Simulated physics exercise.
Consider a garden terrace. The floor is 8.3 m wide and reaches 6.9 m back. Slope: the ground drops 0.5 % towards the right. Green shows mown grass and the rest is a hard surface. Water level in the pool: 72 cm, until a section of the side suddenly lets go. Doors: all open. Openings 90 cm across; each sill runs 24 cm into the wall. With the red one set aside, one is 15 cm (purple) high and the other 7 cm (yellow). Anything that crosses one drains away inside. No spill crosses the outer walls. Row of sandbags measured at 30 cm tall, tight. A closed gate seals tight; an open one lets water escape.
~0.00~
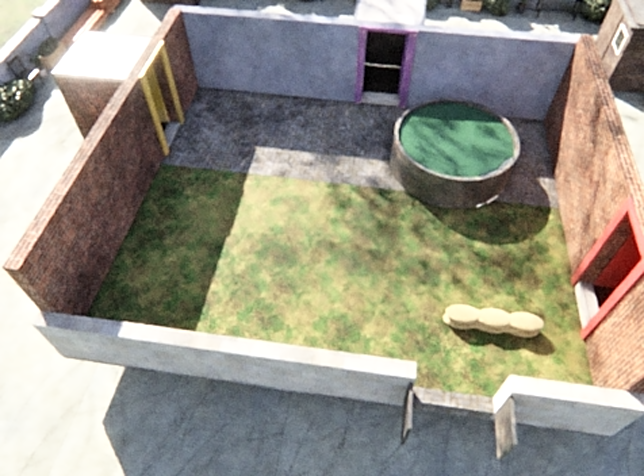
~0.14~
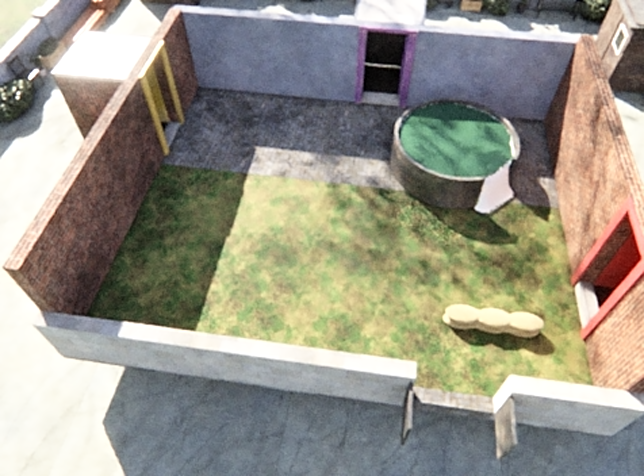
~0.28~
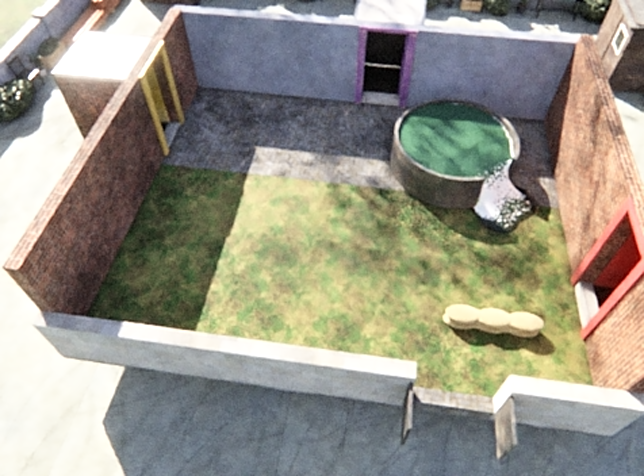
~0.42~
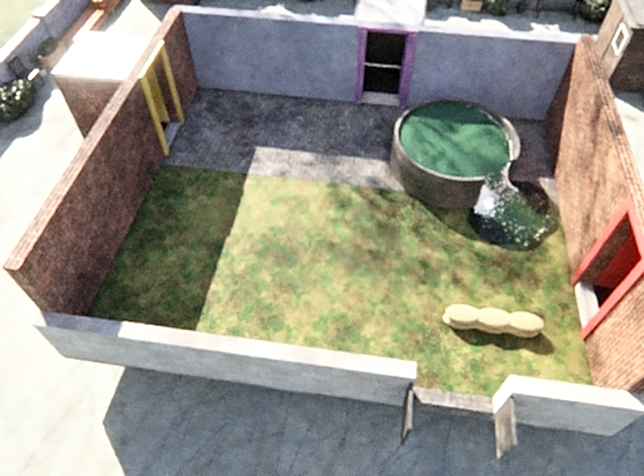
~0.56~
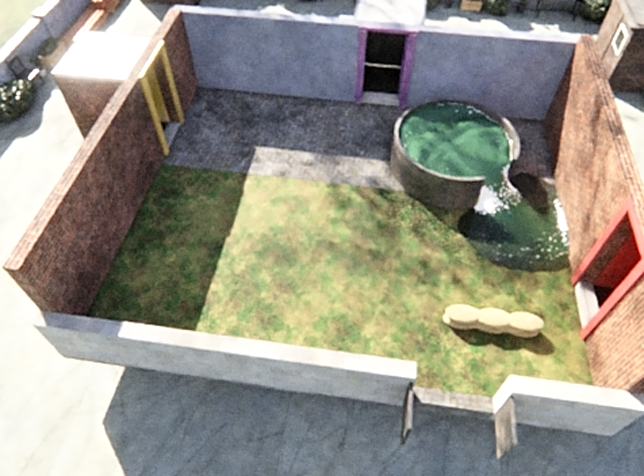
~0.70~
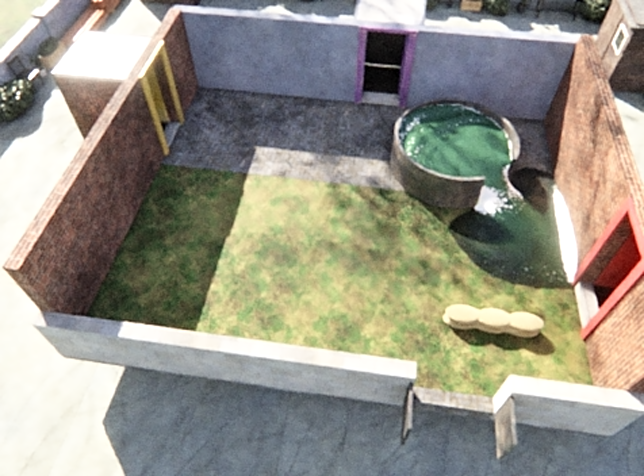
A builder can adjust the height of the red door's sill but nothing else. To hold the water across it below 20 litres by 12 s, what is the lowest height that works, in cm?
Close to 13.5 cm is just enough.
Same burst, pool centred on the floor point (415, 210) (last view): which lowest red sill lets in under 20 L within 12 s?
32 cm, give or take.
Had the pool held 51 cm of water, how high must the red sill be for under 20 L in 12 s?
Roughly 9.5 centimetres.
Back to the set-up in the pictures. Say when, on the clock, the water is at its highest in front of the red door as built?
Around 2.0 s.
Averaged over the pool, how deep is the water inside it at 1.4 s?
Close to 53 cm deep on average.
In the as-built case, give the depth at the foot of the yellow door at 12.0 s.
About 0.0 centimetres.
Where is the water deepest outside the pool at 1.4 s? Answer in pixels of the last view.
Near (553, 220).
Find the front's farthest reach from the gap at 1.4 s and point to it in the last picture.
At about (594, 389).
After 1.4 s water covers 10 % of the floor, deepest (40 cm) near (553, 220); 16 cm at the red door, 0 litres in over its 17 cm sill.
After 3.0 s water covers 25 % of the floor, deepest (34 cm) near (598, 412); 15 cm at the red door, 2 litres in over its 17 cm sill.
After 12.0 s water covers 90 % of the floor, deepest (10 cm) near (554, 227); 9 cm at the red door, 3 litres in over its 17 cm sill.
At the red door as built, the water arrived by 0.9 s and peaked near 19 cm at 2.0 s.
With a sill of 12 cm, 37 litres would have come in within the 12 s; with 16 cm, 6 litres. So under 20 litres takes about 13.5 cm.
